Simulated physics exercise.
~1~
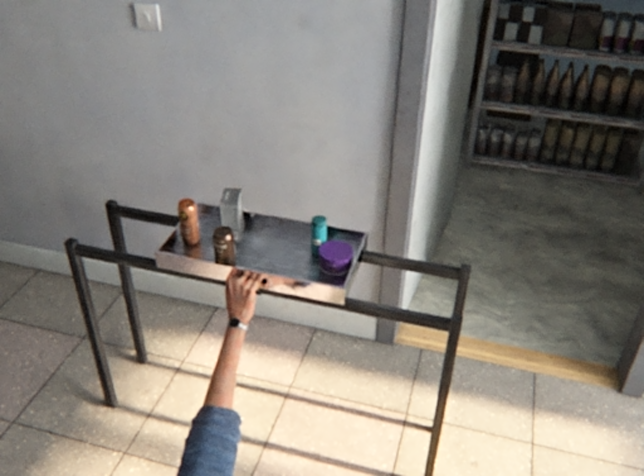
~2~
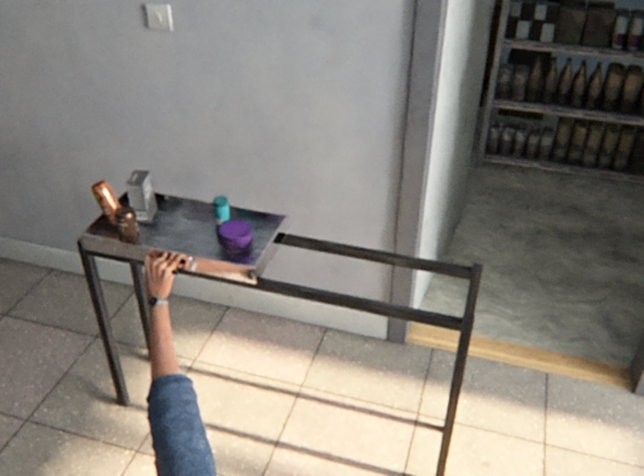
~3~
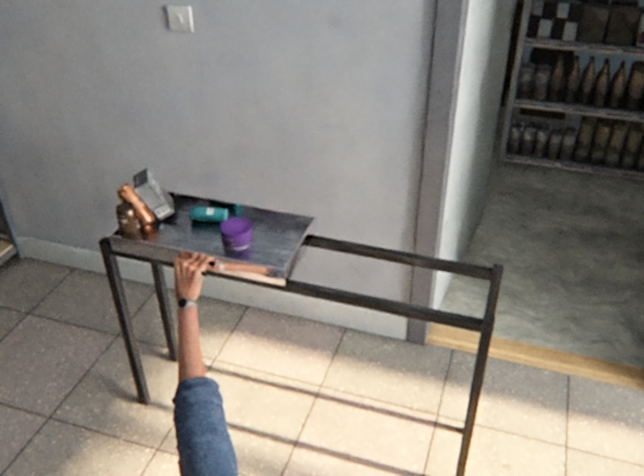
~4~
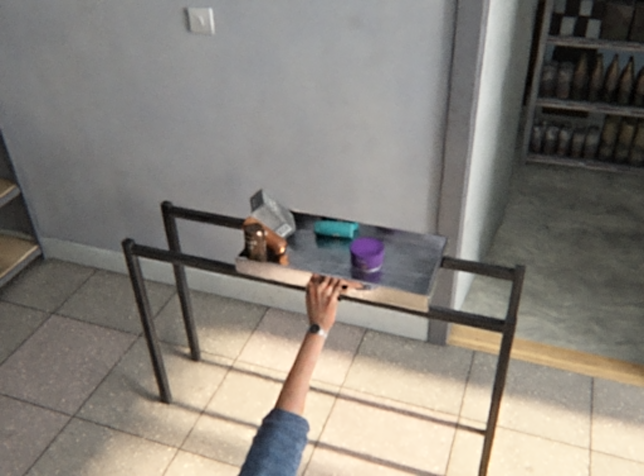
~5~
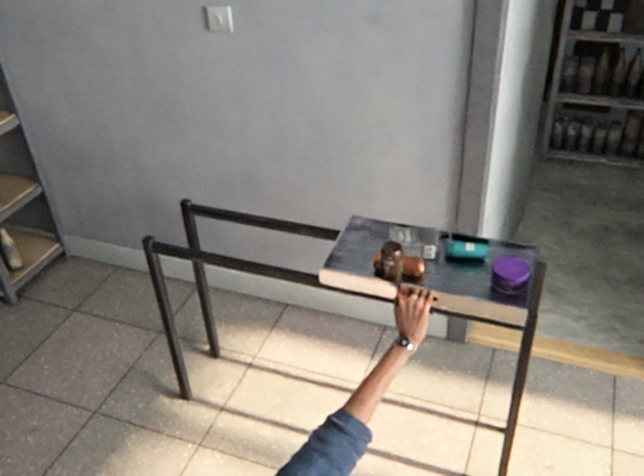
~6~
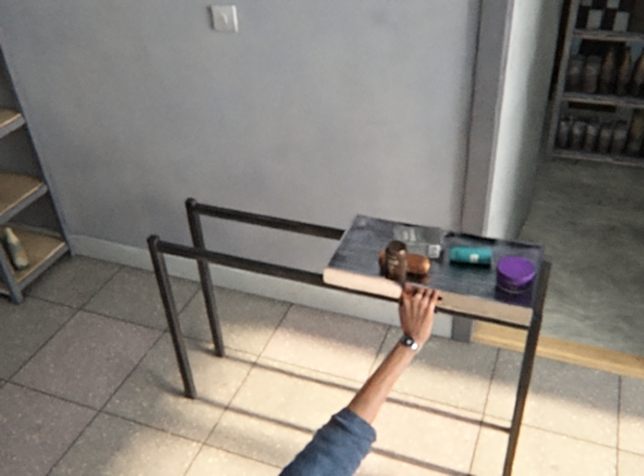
In a room with grey walls and a tiled floor, seen from above, a hand grips the front of a shallow tray on a dark metal rack beside a doorway to stocked shelves. An orange can, a brown can and a grey packet stand on its left, a turquoise shaker and a purple tub on its right. The hand slides the tray left, and the orange can leans, then the packet tilts and the shaker topples. The arm then moves the tray right, and the orange can goes over. At the right end, the packet also lies flat, while the brown can and tub stay upright.
